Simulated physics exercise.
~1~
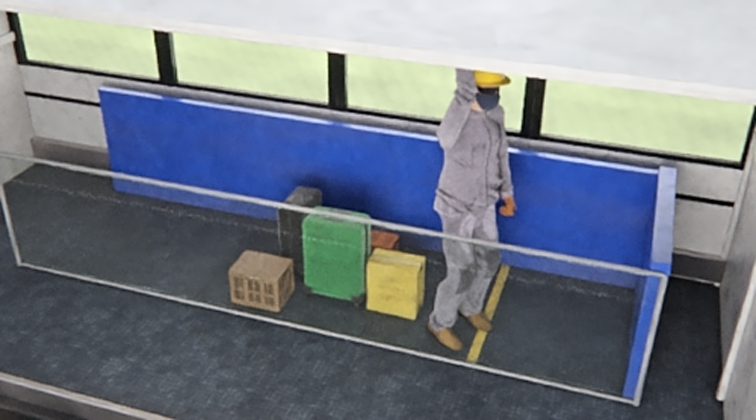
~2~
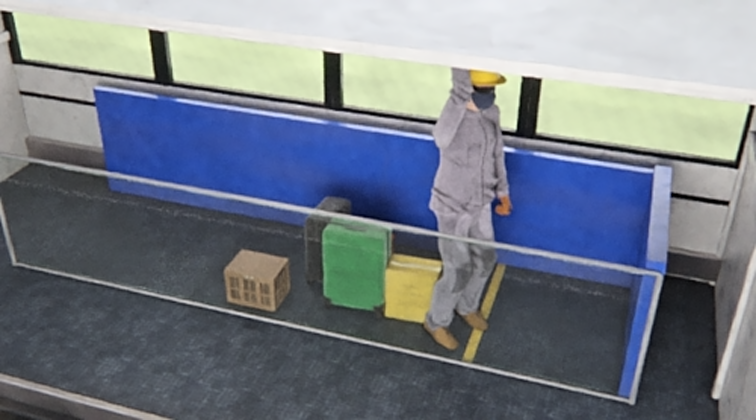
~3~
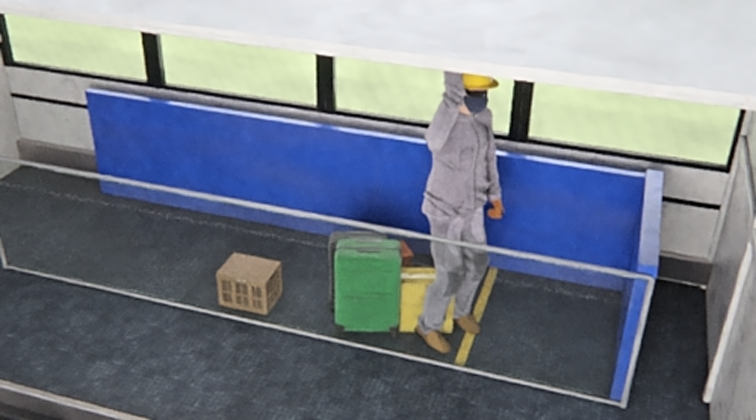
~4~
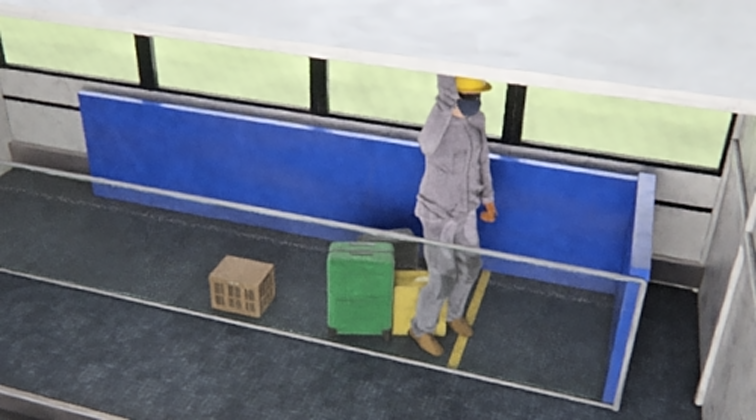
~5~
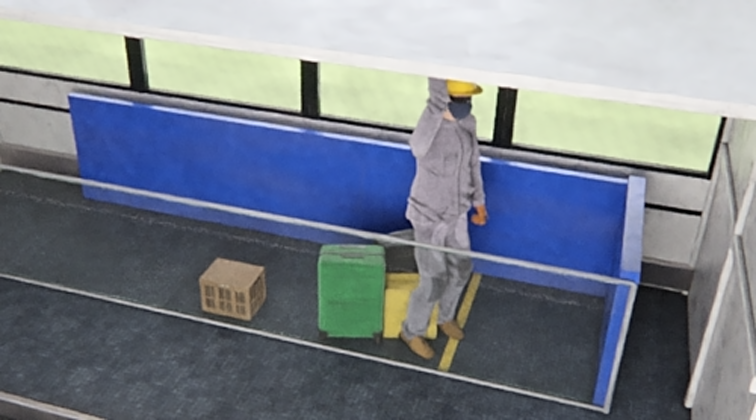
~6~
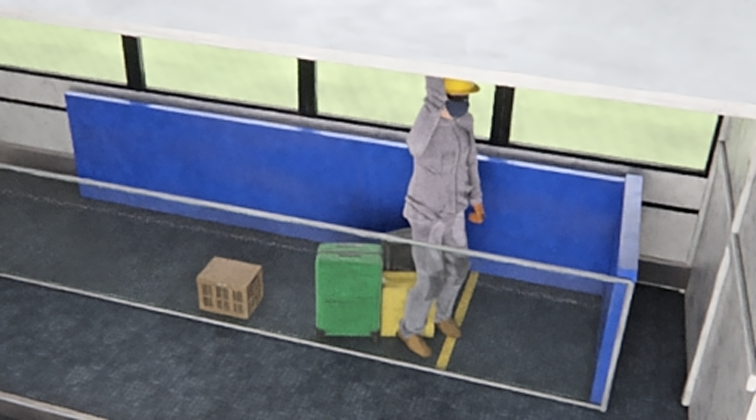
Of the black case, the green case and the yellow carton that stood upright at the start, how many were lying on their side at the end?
None of them were lying on their side, as the black case, the green case and the yellow carton all stayed upright.
